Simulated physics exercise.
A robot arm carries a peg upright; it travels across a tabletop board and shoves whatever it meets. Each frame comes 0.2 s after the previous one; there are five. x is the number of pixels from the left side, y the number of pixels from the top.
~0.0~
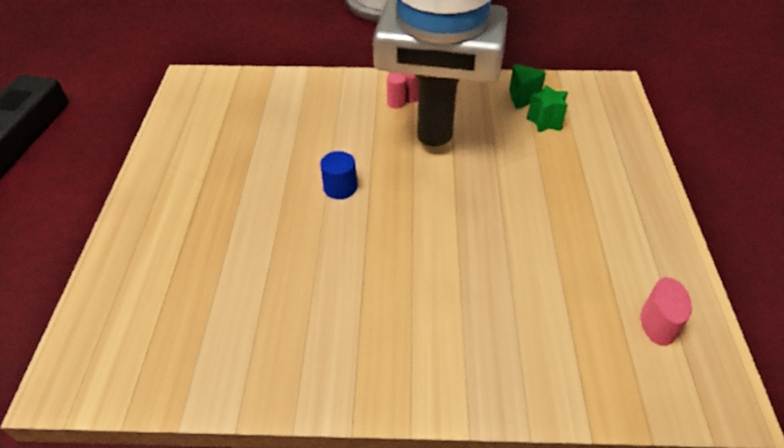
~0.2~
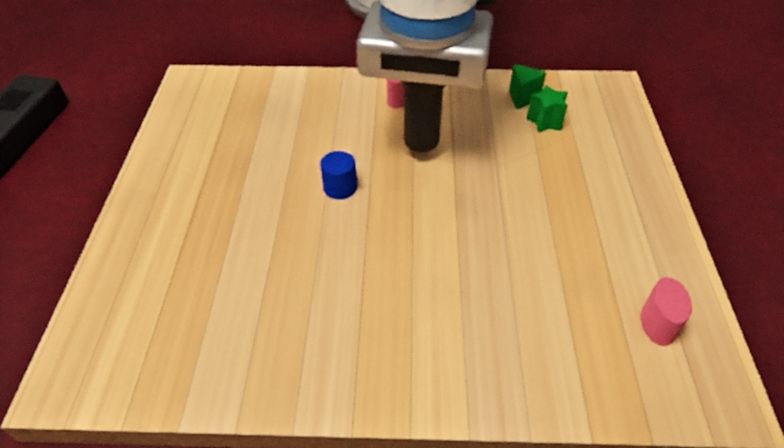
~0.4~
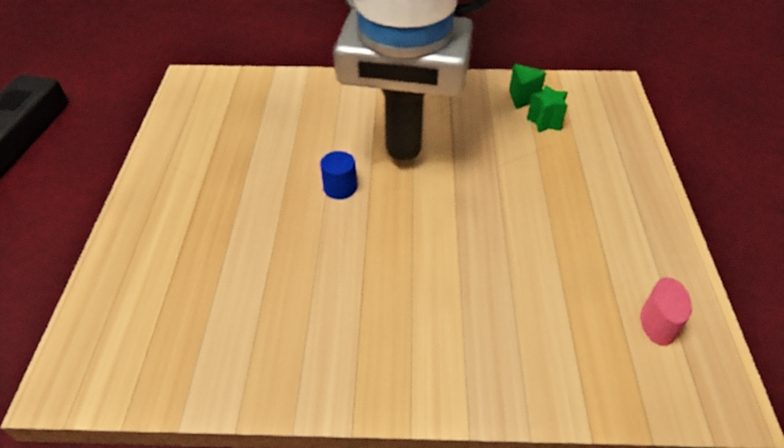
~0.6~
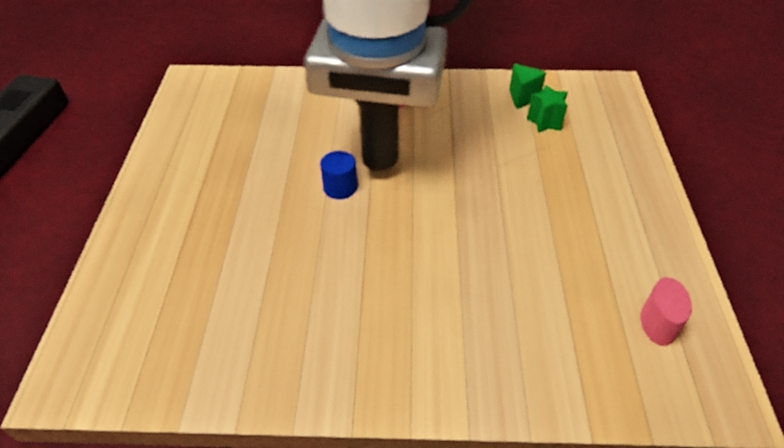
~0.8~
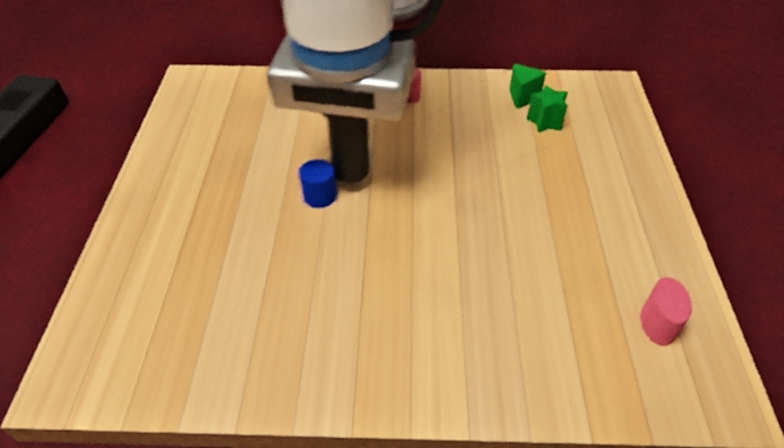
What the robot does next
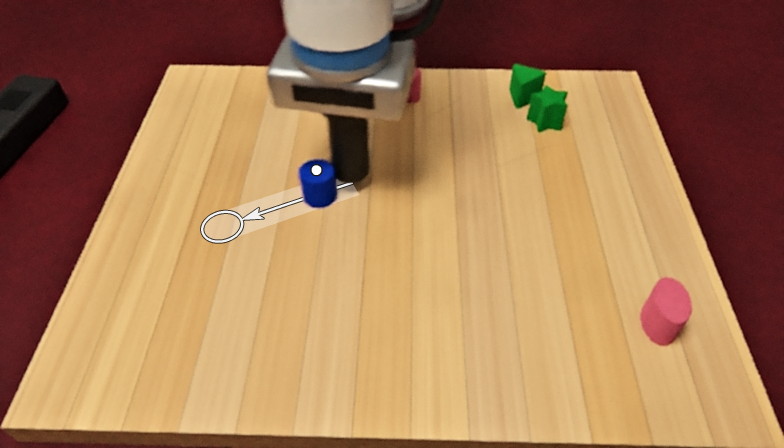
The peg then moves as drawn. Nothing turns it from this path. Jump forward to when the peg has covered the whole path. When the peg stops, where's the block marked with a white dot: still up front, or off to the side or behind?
It rides in front to the end.
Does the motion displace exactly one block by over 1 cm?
My answer is yes.
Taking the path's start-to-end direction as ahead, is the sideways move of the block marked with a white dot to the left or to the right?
It's going to go left.
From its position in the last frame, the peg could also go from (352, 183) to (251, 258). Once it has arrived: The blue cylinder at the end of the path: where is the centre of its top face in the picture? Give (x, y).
By then it is at (235, 201).
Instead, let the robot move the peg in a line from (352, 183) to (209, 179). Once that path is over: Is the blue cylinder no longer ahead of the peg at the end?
The answer is yes.
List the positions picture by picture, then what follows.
In the first picture, lower end of the peg (435, 136), tops of blocks, blue cylinder (338, 162).
In the second picture, peg (422, 142), blocks as before.
In the third picture, peg (403, 150), blocks as before.
In the fourth picture, peg (380, 160), blocks as before.
In the fifth picture, peg (351, 172), blue cylinder (316, 170).
The drawn path runs from (352, 183) directly to (222, 226); the dot is on the blue cylinder.
On the path given first. One third of the way, peg (307, 186); blue cylinder (271, 187).
Two thirds of the way, peg (264, 200); blue cylinder (228, 206).
At the end, peg (219, 216); blue cylinder (189, 228).
